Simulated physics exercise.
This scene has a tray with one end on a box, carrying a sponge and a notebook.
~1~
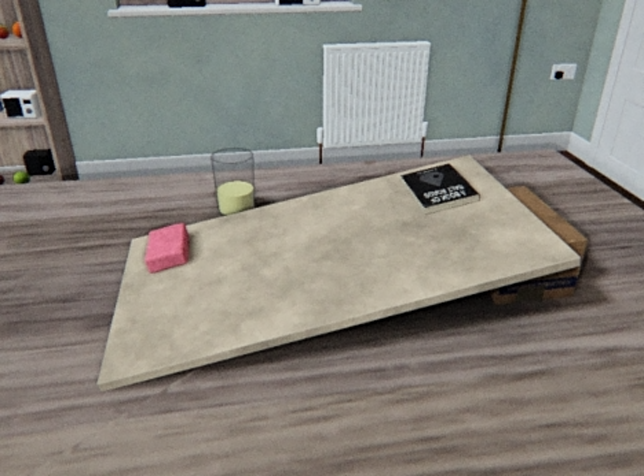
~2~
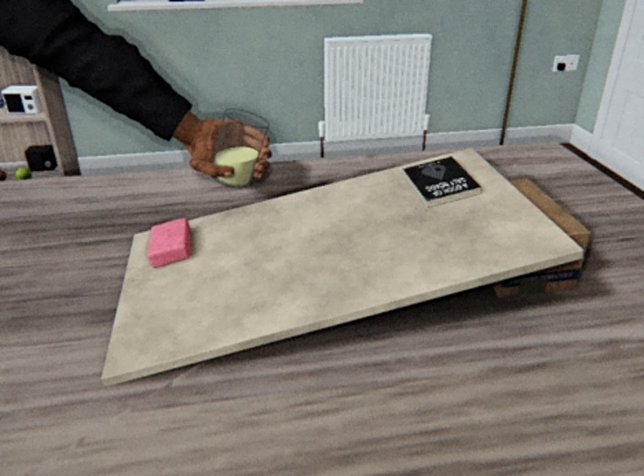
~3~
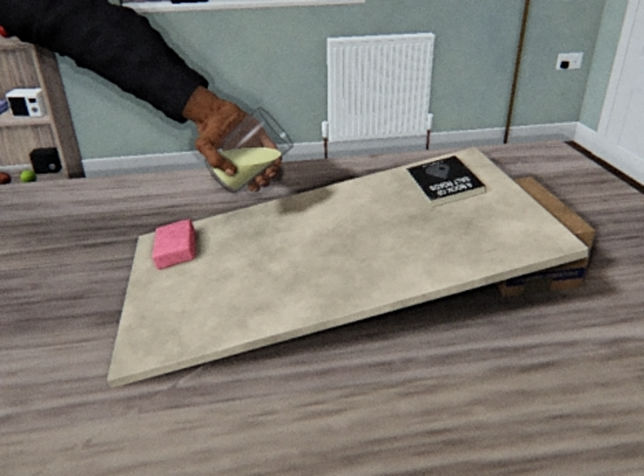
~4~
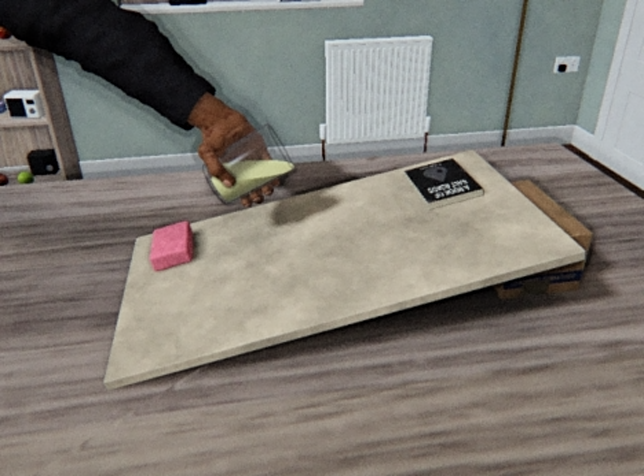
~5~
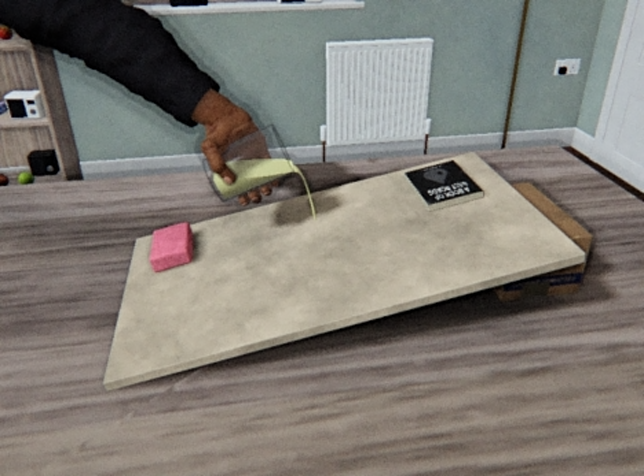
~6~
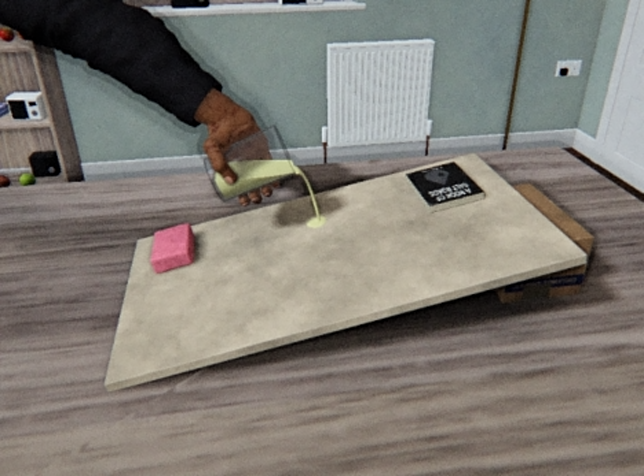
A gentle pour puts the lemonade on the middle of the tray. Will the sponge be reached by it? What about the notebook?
Sponge: Yes, reached; notebook: No, spared.
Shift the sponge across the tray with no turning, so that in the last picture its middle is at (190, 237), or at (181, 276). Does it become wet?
On the first try it is hit by the spill, and on the second it is hit by the spill.
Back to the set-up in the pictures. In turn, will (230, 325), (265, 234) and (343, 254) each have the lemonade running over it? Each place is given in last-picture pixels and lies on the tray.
In the order listed they come out never touched, caught by it, never touched.
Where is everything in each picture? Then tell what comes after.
The first picture shows the tray slopes down to the left; tumbler (234, 182) about a third full; sponge (167, 247); notebook (438, 187).
The second picture shows tumbler about a third full, surface at (236, 155); sponge (170, 242).
The third picture shows tumbler (250, 150) tipped 50° with all of its load; notebook (444, 180).
The fourth picture shows the tray slopes down to the left; tumbler (250, 165) tipped 65° with all of its load; sponge (172, 246).
The fifth picture shows the first of it lands; tumbler (251, 163) tipped 65° with all of its load; notebook (441, 184).
The sixth picture shows the first of it lands; tumbler (252, 164) tipped 70° with all of its load; sponge (173, 248); notebook (443, 186).
Shortly, it runs down to the left; the sponge is still dry; the notebook is still dry.
Then, it runs down to the left and off the end; the sponge is wet along its edge; the notebook is still dry.
At the finish, it runs down to the left and off the end; the sponge is wet along its edge; the notebook is still dry.
